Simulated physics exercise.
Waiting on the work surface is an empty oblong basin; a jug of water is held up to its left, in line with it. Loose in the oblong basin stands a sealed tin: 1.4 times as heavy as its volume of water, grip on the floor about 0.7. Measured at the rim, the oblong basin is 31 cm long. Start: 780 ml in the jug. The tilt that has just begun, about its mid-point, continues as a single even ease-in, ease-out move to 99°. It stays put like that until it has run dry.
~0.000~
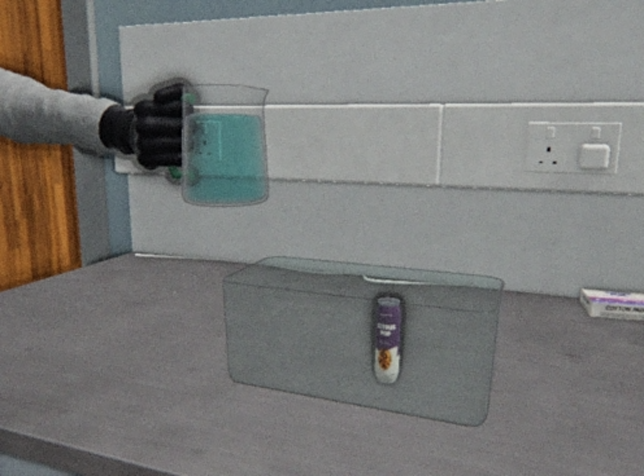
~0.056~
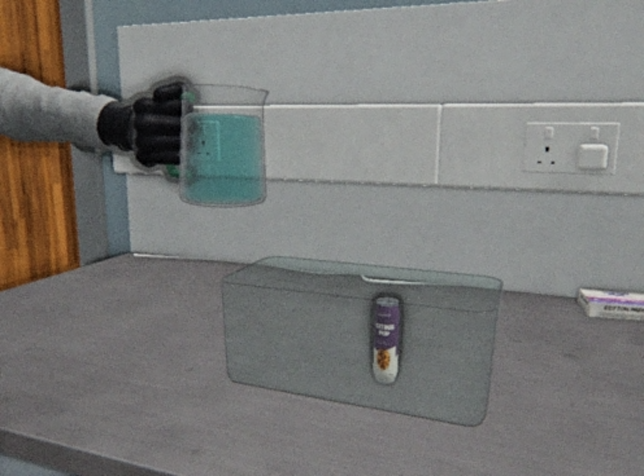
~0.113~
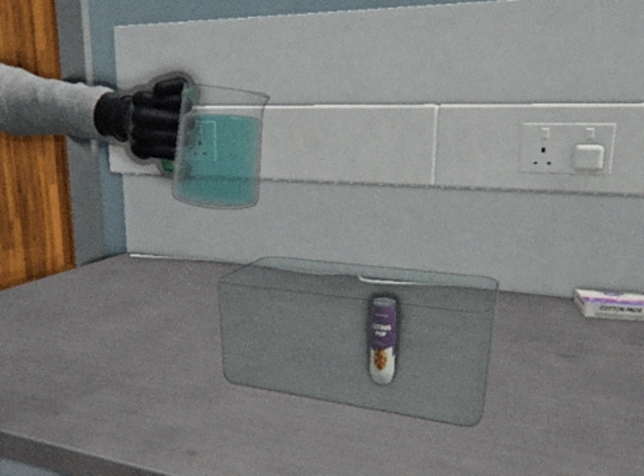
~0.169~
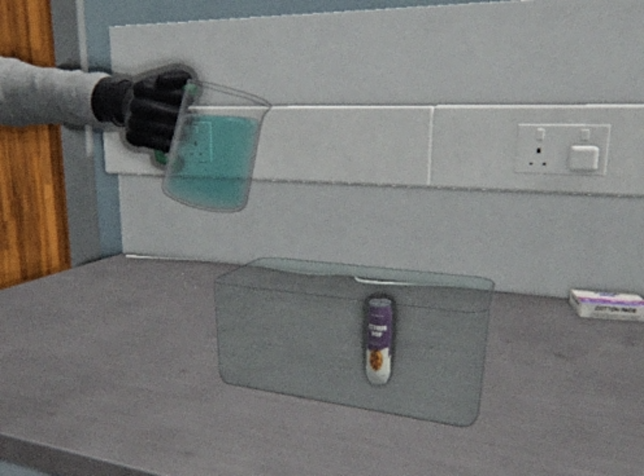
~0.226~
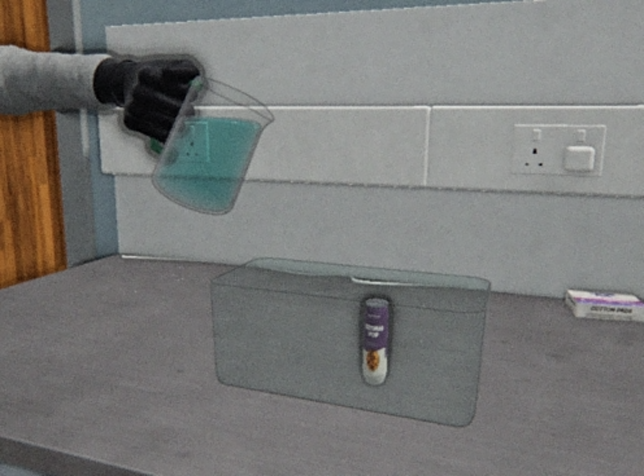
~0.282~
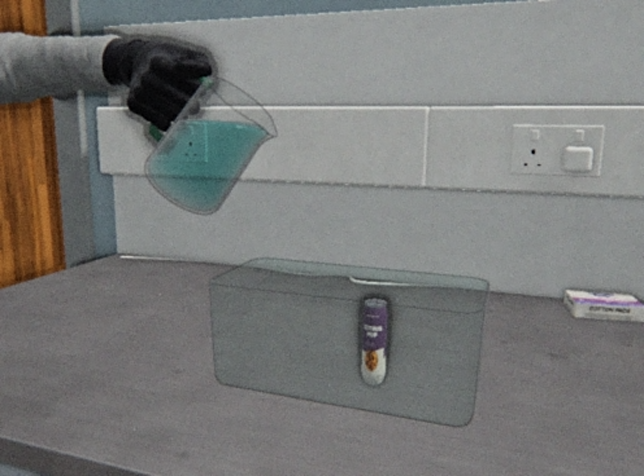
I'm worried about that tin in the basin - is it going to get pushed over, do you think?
Not tipped.
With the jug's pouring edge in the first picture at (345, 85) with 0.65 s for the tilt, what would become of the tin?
Then it stays on its base.
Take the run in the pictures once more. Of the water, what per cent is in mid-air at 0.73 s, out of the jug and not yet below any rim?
Something like 24 per cent of the total.
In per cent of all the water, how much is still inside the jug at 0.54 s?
About 74 per cent.
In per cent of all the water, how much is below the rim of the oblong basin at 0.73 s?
42 per cent or thereabouts.
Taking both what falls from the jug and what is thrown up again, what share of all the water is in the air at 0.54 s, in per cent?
At that moment, about 20 percent.
After 0.54 s the tilt is 92° and 75 per cent is still to pour; the tin stands where it began.
After 0.73 s the tilt is 99° and 35 per cent is still to pour; the tin stands where it began.
After 0.93 s the tilt is 99° and 15 per cent is still to pour; the tin stands 1 cm from where it began.
After 1.15 s the tilt is 99° and 6 per cent is still to pour; the tin stands where it began.
In the end the tin stands where it began.
